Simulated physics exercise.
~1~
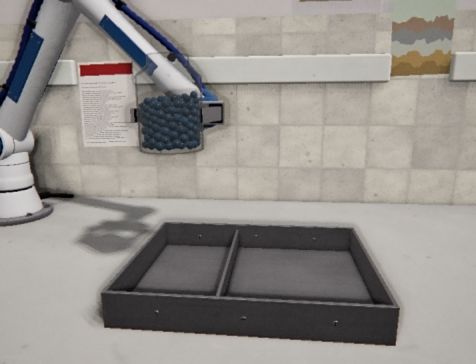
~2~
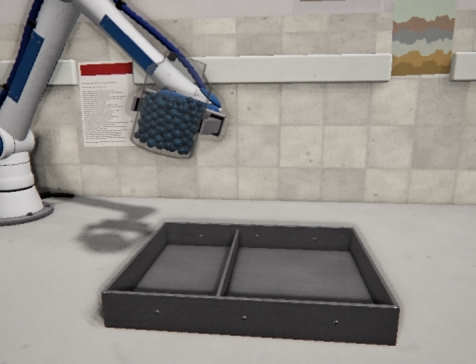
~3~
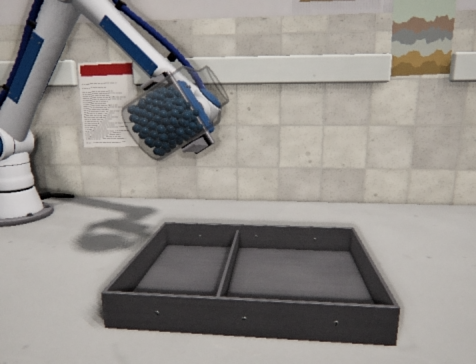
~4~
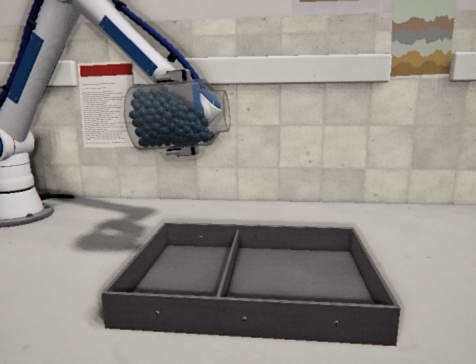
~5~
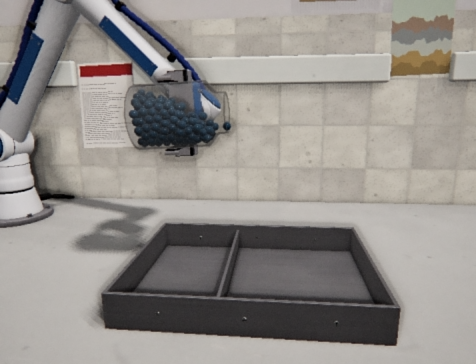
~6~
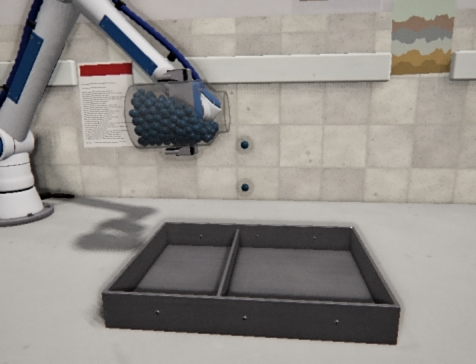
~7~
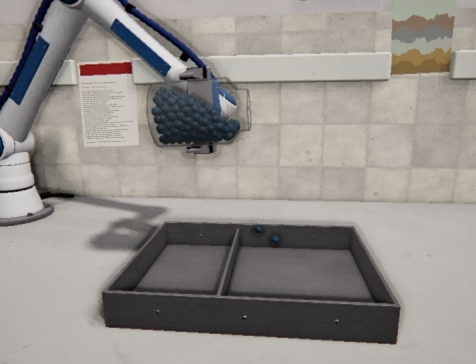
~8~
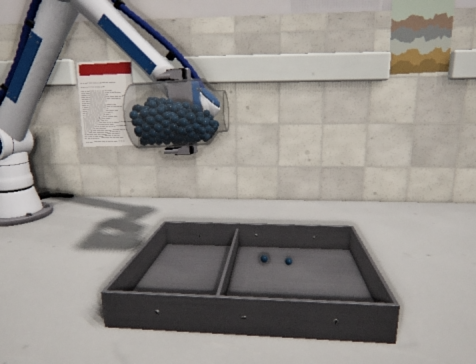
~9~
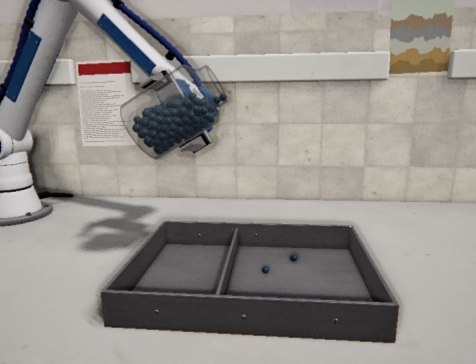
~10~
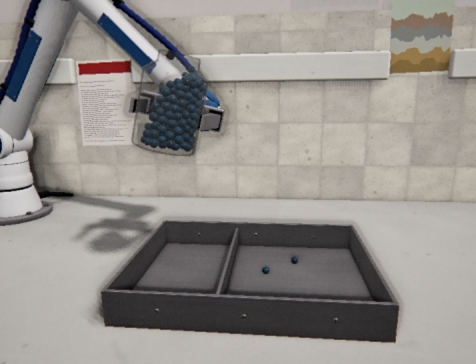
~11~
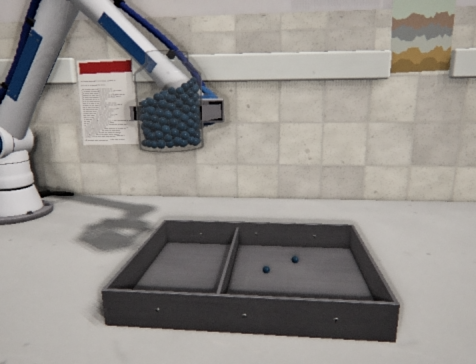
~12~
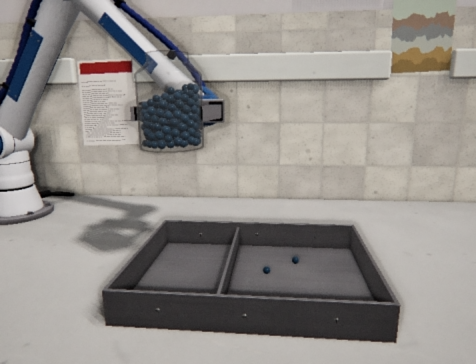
A robot arm tips a clear jar of dark blue beads onto its side above a divided grey tray, and two beads drop into the larger right-hand section. The arm then turns the jar upright, still nearly full, while the two beads lie in the tray.
